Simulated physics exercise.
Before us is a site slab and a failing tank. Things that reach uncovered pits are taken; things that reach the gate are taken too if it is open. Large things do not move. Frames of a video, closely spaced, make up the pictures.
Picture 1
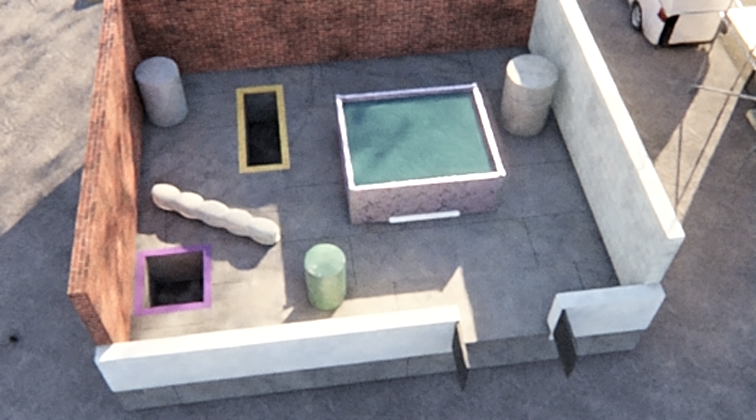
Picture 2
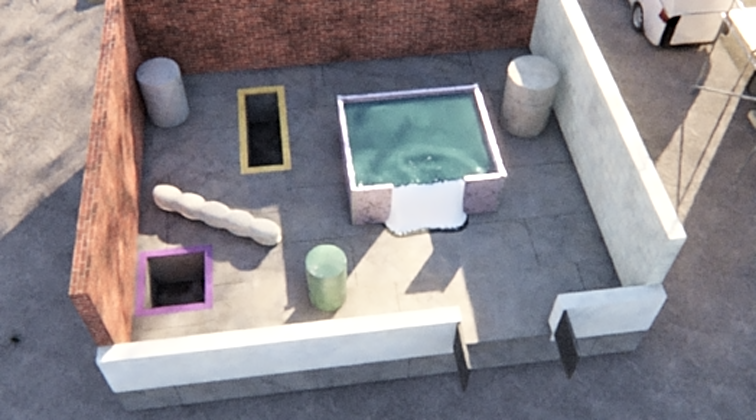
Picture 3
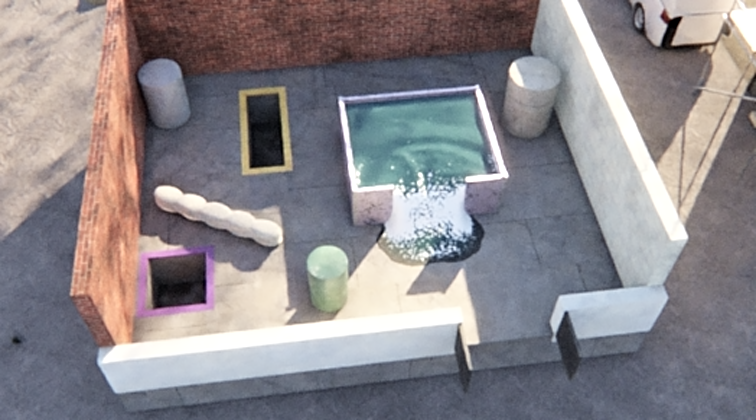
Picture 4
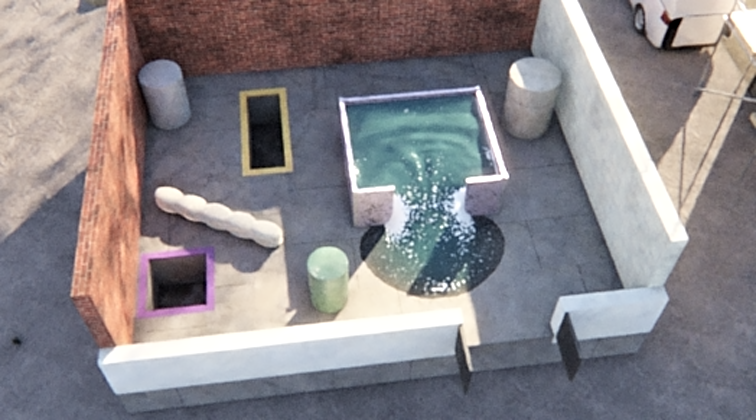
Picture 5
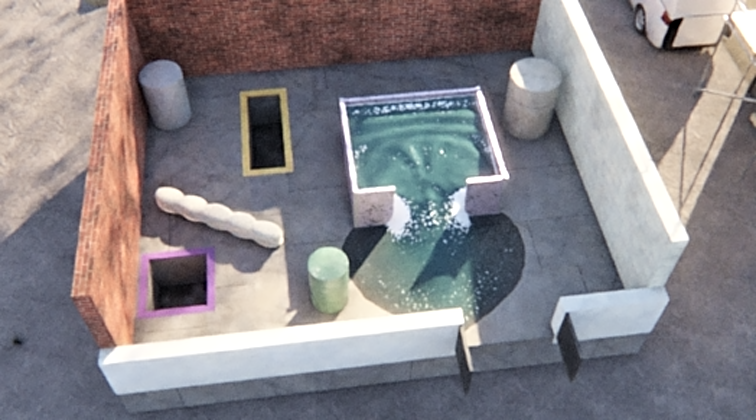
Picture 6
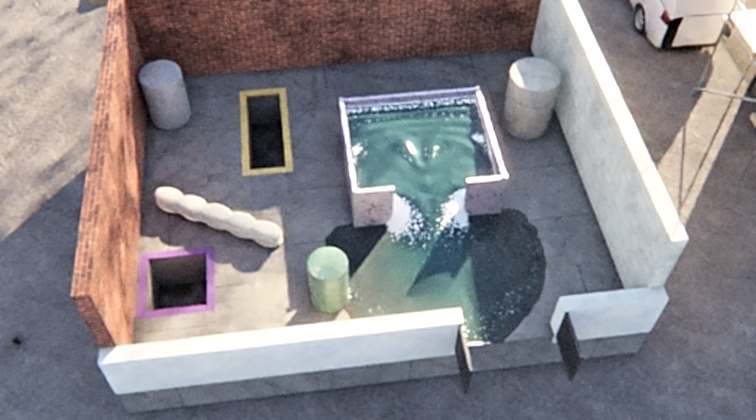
Green water in a raised square tank stands still, then pours through a gap in the front wall and spreads across the grey slab, reaching the green cylinder and the low white front wall beside an opening.
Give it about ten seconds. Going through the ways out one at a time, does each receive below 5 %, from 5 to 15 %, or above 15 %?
One at a time: The gate receives above 15 %, the purple pit receives above 15 %, the yellow pit receives below 5 %.
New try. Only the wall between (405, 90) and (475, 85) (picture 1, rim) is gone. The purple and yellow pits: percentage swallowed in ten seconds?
The purple pit gets 0 per cent and the yellow pit 30 per cent.
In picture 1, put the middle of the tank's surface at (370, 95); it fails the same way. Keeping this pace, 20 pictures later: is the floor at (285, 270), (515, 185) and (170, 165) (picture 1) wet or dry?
So, first one got wet, second one stays dry, third one stays dry.
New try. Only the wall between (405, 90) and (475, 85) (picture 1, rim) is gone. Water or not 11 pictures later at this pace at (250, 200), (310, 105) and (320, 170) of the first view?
Point 1: Unwetted; point 2: Inundated; point 3: Unwetted.
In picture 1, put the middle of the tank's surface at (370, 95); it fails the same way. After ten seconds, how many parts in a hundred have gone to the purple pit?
I'd put the purple pit near 25 per cent of the whole.
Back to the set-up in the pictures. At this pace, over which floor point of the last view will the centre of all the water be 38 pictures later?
Near (404, 224).
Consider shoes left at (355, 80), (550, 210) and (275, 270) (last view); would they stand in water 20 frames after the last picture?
Point 1: Unwetted; point 2: Inundated; point 3: Inundated.
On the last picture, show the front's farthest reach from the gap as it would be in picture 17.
Farthest reach: About (131, 370).
A moment on, water covers 20 % of the floor; the gate 5 %, the purple pit 0 %, the yellow pit 0 %.
Next, water covers 30 % of the floor; the gate 13 %, the purple pit 0 %, the yellow pit 0 %.
Then, water covers 45 % of the floor; the gate 21 %, the purple pit 5 %, the yellow pit 0 %.
Later, water covers 60 % of the floor; the gate 32 %, the purple pit 12 %, the yellow pit 0 %.
In the end, water covers 70 % of the floor; the gate 40 %, the purple pit 19 %, the yellow pit 1 %.
